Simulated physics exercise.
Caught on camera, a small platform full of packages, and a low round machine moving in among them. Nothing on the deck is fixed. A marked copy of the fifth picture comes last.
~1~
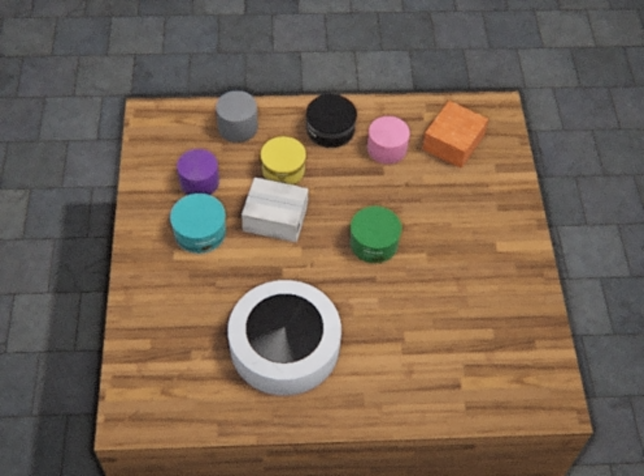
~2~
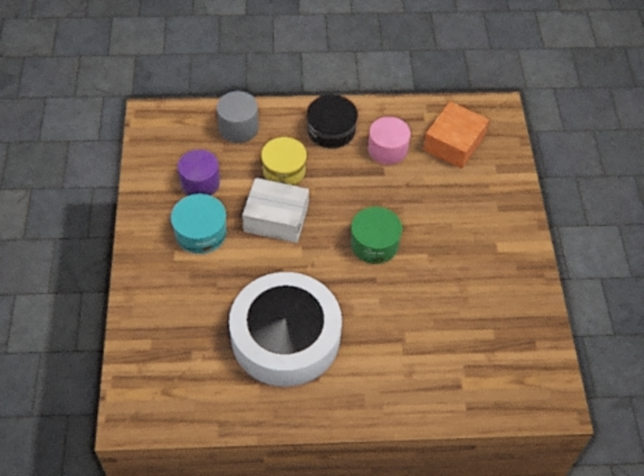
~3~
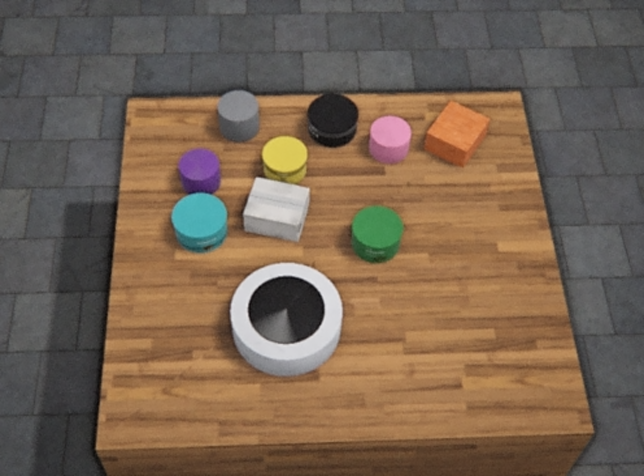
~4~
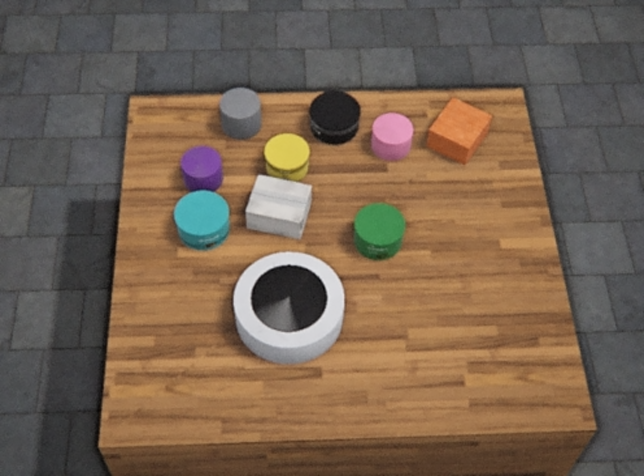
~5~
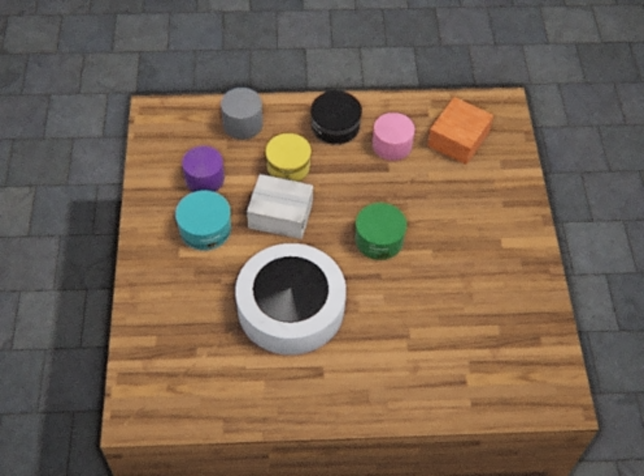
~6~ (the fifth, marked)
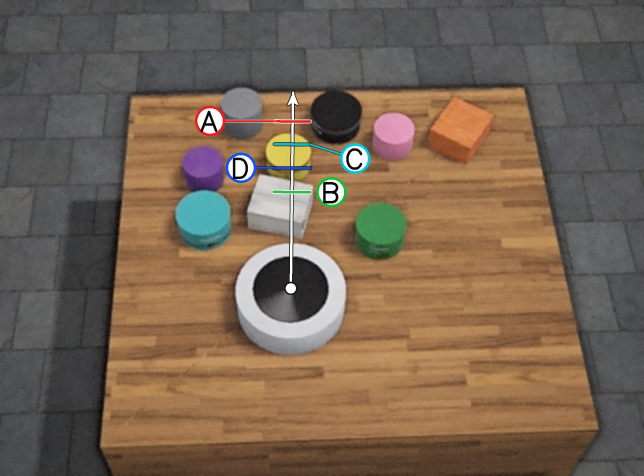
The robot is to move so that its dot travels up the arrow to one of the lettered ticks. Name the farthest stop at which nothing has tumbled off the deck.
The farthest safe stop is D.
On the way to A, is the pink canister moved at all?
No.
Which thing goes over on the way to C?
The yellow pail goes over.
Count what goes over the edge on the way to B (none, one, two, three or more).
In all, none.
On the marked copy, A at (293, 121); B at (292, 192); C at (293, 144); D at (292, 168); the arrow from (291, 288) to (293, 93); the white dot at (291, 288).
Taking D. A third of the way, robot (291, 252); white box (276, 193); grey canister (242, 114).
Two thirds of the way, robot (292, 209); yellow pail (283, 119); white box (275, 154).
When it is over, robot (292, 179); yellow pail (277, 92); grey canister (237, 102); nothing has fallen.
As for the rest, A drops the grey canister and yellow pail; B is safe but short; C drops the yellow pail.
